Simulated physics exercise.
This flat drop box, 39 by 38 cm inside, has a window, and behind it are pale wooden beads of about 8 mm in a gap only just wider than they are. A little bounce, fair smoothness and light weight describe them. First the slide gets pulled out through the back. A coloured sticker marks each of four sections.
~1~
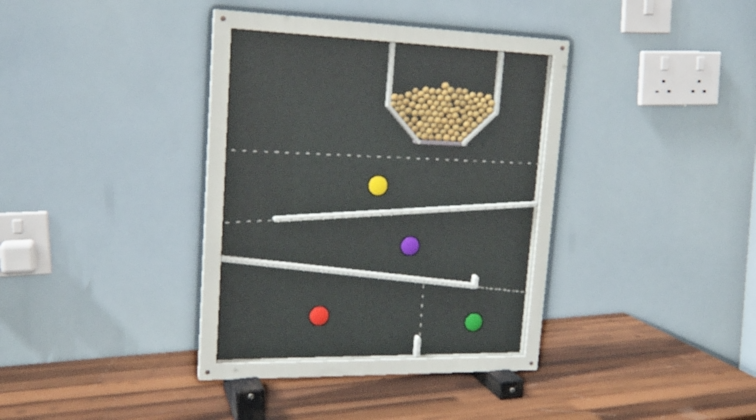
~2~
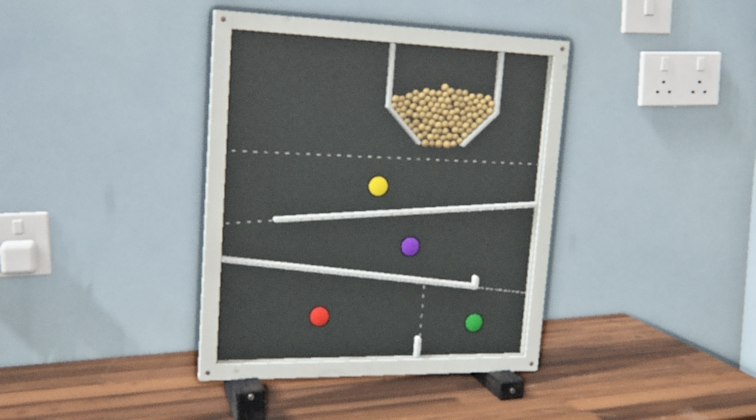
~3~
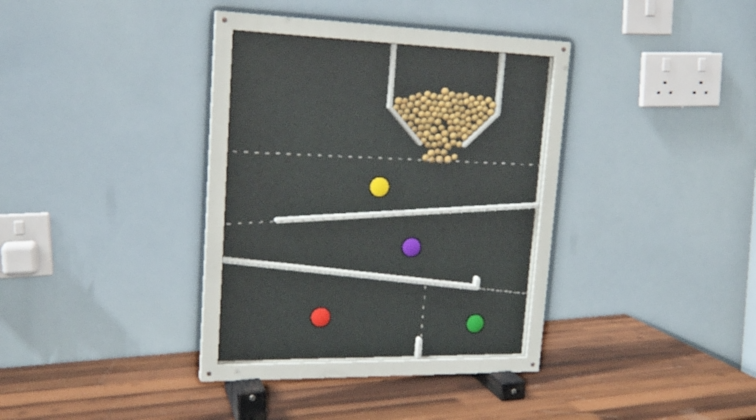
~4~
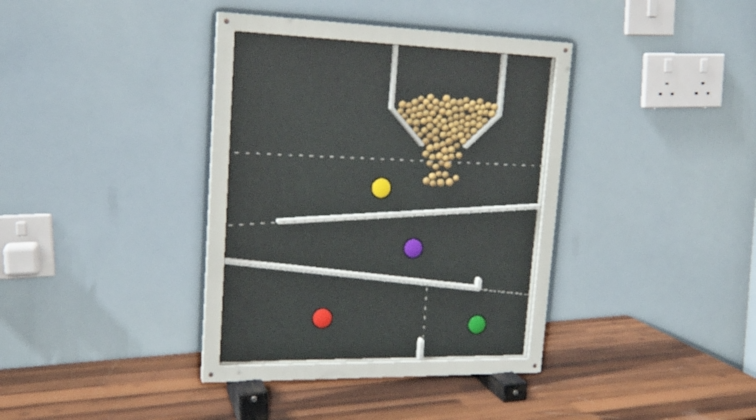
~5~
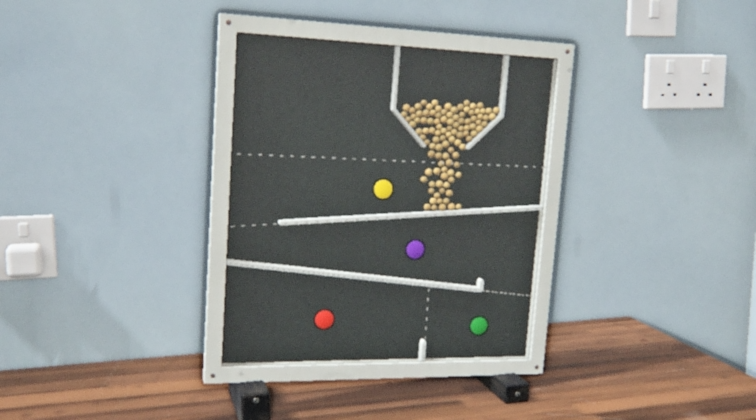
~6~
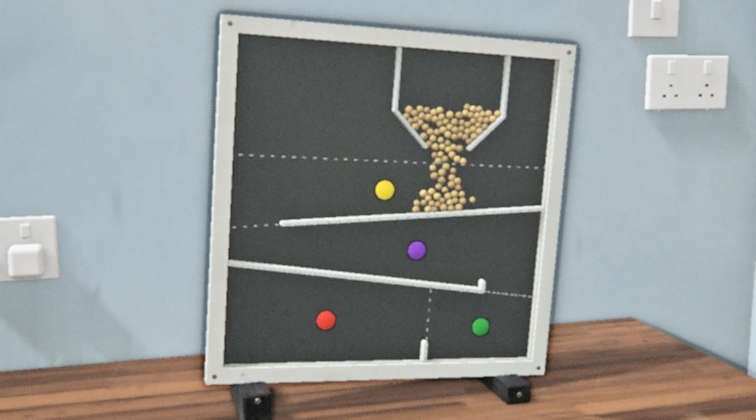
The footage shows pale wooden beads packed in a hopper inside a framed dark board with coloured dots, then pouring through its open bottom in a narrow stream and piling onto the upper sloping bar, right of the yellow dot.
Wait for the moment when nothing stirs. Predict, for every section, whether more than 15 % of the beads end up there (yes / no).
Red section: No. Purple section: No. Green section: No. Yellow section: Yes.
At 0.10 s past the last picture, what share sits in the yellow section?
Around 65 percent of the load.
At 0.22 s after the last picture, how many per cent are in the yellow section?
Around 95 per cent.
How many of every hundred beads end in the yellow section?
It comes to around 100 per cent of the load.
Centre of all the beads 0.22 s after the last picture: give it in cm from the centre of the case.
Offset: Approx. 6 cm right, 1 cm above.
Then, 0.10 s later than the last picture, the beads' middle is 7 cm right of and 4 cm above the centre; yellow 65 %.
Then, 0.22 s later than the last picture, the beads' middle is 6 cm right of and 1 cm above the centre; yellow 95 %.
Then, 0.45 s later than the last picture, the beads' middle is 6 cm right of and 1 cm above the centre; yellow 100 %.
At rest 2.4 s after the last picture, red 0 %, purple 0 %, green 0 %, yellow 100 %.
